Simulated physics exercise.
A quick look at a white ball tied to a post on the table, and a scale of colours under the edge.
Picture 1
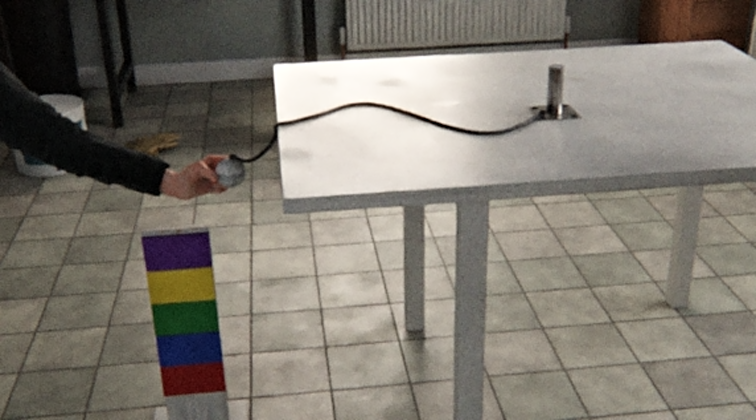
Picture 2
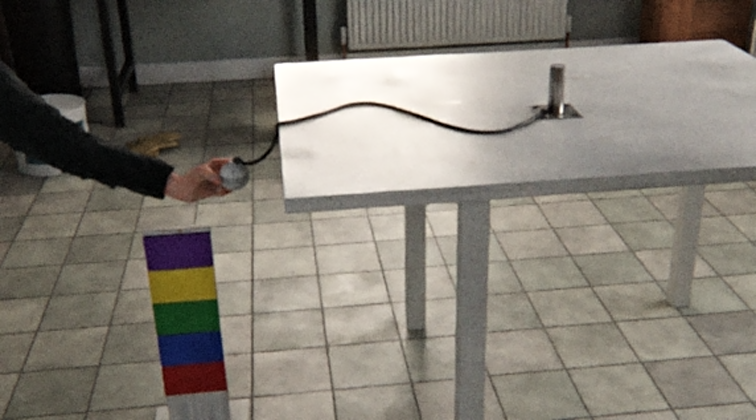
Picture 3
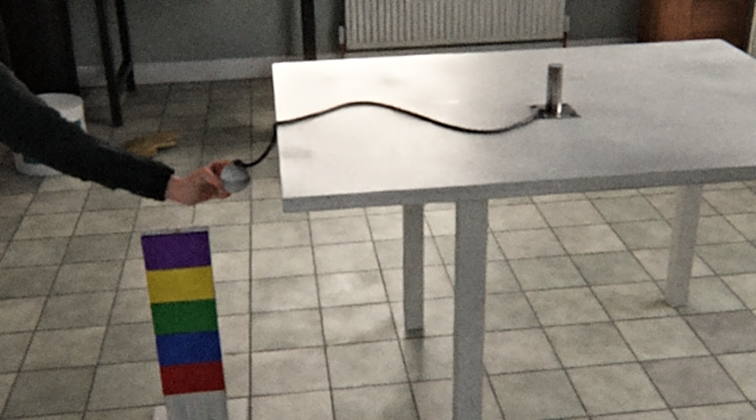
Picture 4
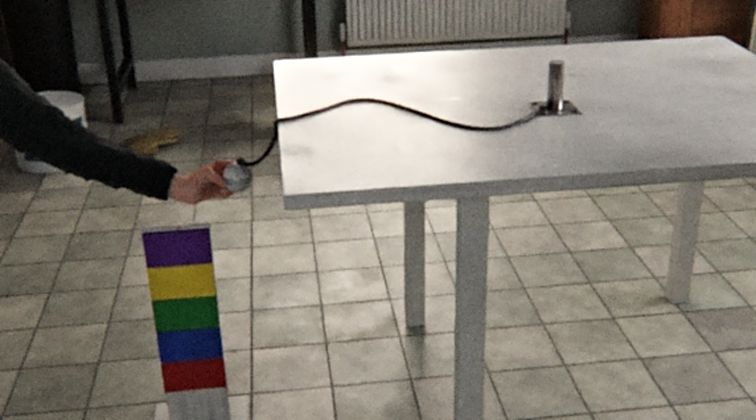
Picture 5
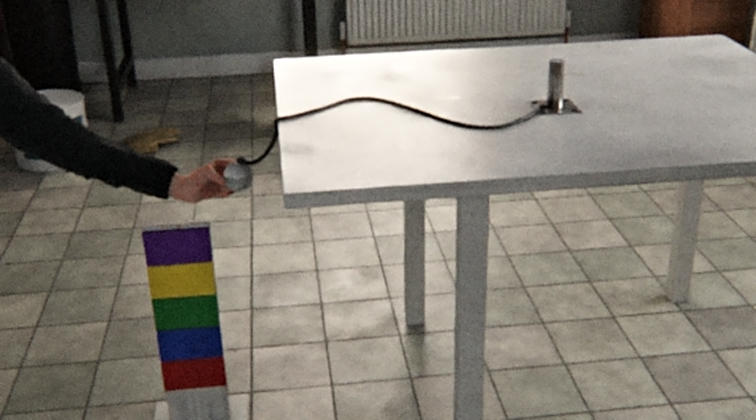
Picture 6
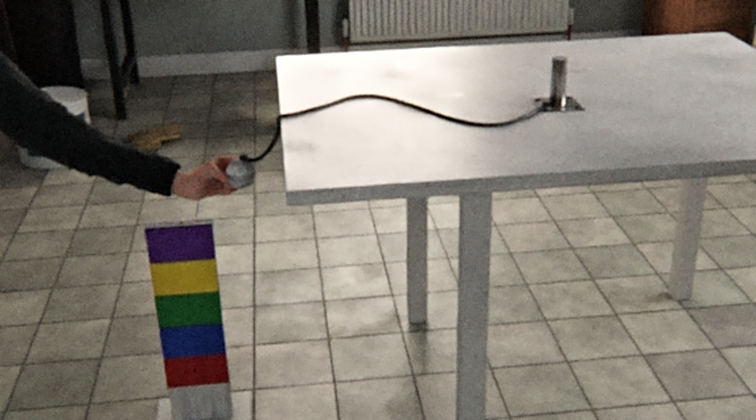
A hand reaching in from the left holds a small white ball just off the table's edge, barely shifting throughout. The dark, wavy lead runs from the ball across the white tabletop to a short metal post, while the striped colour scale stands below, and little else changes by the end.
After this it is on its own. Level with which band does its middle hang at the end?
At yellow.
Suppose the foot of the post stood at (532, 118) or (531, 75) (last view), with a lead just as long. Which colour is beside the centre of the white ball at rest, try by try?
Taking them in turn: Green; yellow.
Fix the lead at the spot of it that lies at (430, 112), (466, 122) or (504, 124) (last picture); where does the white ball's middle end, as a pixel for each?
Near (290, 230), (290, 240) and (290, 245).
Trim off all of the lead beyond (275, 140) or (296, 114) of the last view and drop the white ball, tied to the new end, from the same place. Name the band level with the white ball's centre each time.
Taking them in turn: Purple; above them all.
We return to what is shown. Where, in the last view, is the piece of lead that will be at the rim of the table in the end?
It lies at about (348, 98).
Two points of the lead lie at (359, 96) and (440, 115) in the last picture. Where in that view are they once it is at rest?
They go to (293, 118) and to (403, 112).
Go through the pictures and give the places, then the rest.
White ball (230, 173); purple (177, 253); yellow (181, 287); green (185, 319); blue (189, 350); red (193, 380), in the first picture.
White ball (234, 175); lead through (525, 124) (462, 129) (409, 112) (351, 105) (290, 122), in the second picture.
White ball (235, 178), in the third picture.
White ball (238, 177); lead through (525, 120) (461, 126) (408, 109) (350, 101) (289, 119), in the fourth picture.
White ball (238, 176), in the fifth picture.
White ball (241, 173); lead through (528, 116) (464, 122) (411, 105) (353, 97) (292, 115), in the sixth picture.
Early on, ball near (253, 246); level with purple.
Midway, ball near (304, 264); level with yellow.
Near the end, ball near (280, 273); level with yellow.
Finally, ball near (289, 272); level with yellow. Its centre hangs level with the yellow band.
